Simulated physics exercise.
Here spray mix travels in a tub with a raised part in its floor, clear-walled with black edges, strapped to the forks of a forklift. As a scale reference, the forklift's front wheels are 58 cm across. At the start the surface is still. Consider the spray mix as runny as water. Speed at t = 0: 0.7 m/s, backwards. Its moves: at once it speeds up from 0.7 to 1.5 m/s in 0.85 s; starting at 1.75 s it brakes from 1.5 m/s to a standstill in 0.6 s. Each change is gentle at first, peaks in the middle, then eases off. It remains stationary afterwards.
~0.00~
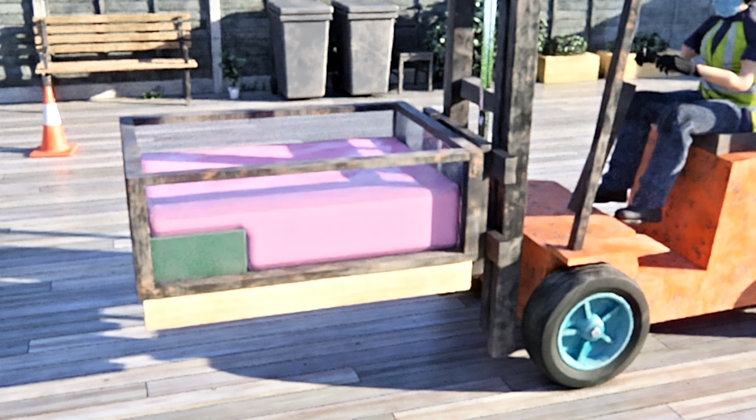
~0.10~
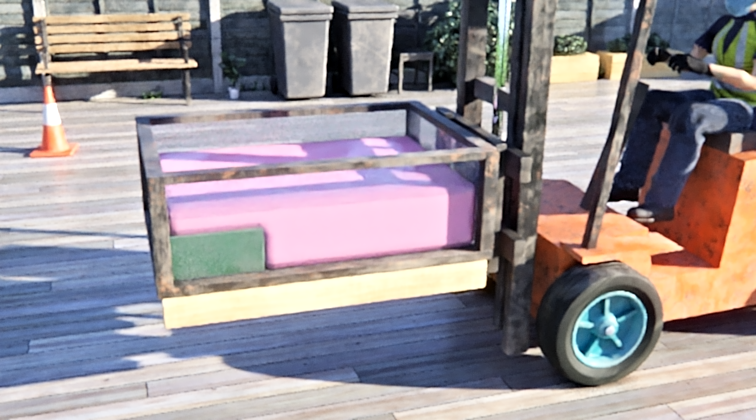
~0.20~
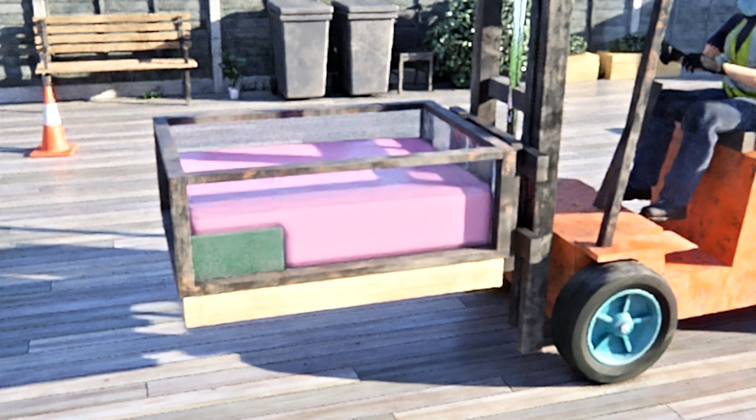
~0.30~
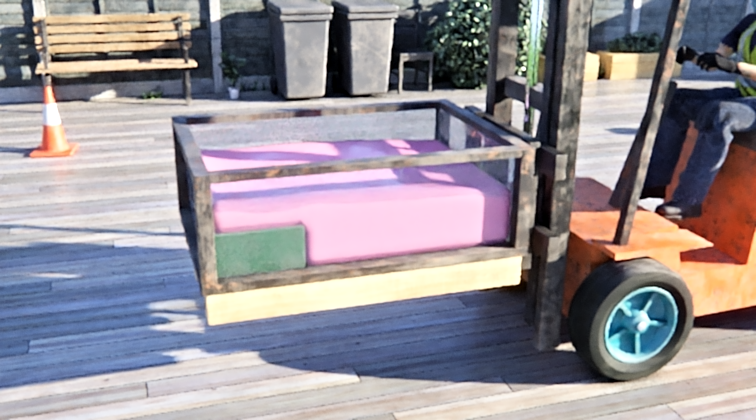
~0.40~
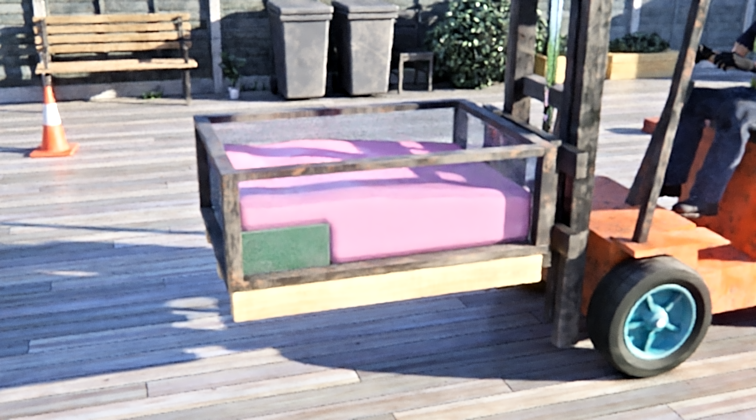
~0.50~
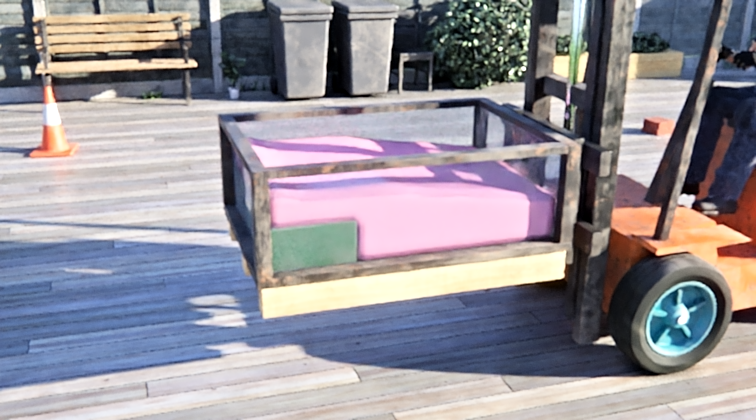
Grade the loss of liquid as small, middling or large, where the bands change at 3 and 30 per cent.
The loss grades as small.
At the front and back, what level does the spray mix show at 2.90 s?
I'd put it at about 20 cm in front and about 24 cm behind.
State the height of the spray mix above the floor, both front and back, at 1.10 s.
At the front 38 cm, at the back 22 cm.
Then, 1.10 s in, front 38 cm, middle 25 cm, back 22 cm above the lowest part of the floor; no loss so far.
Then, 2.00 s in, front 21 cm, middle 32 cm, back 36 cm above the lowest part of the floor; no loss so far.
Then, 2.90 s in, front 21 cm, middle 30 cm, back 23 cm above the lowest part of the floor; no loss so far.
Then, 5.34 s in, the loss stands at 1 per cent, over the back, 1 of 242 litres.
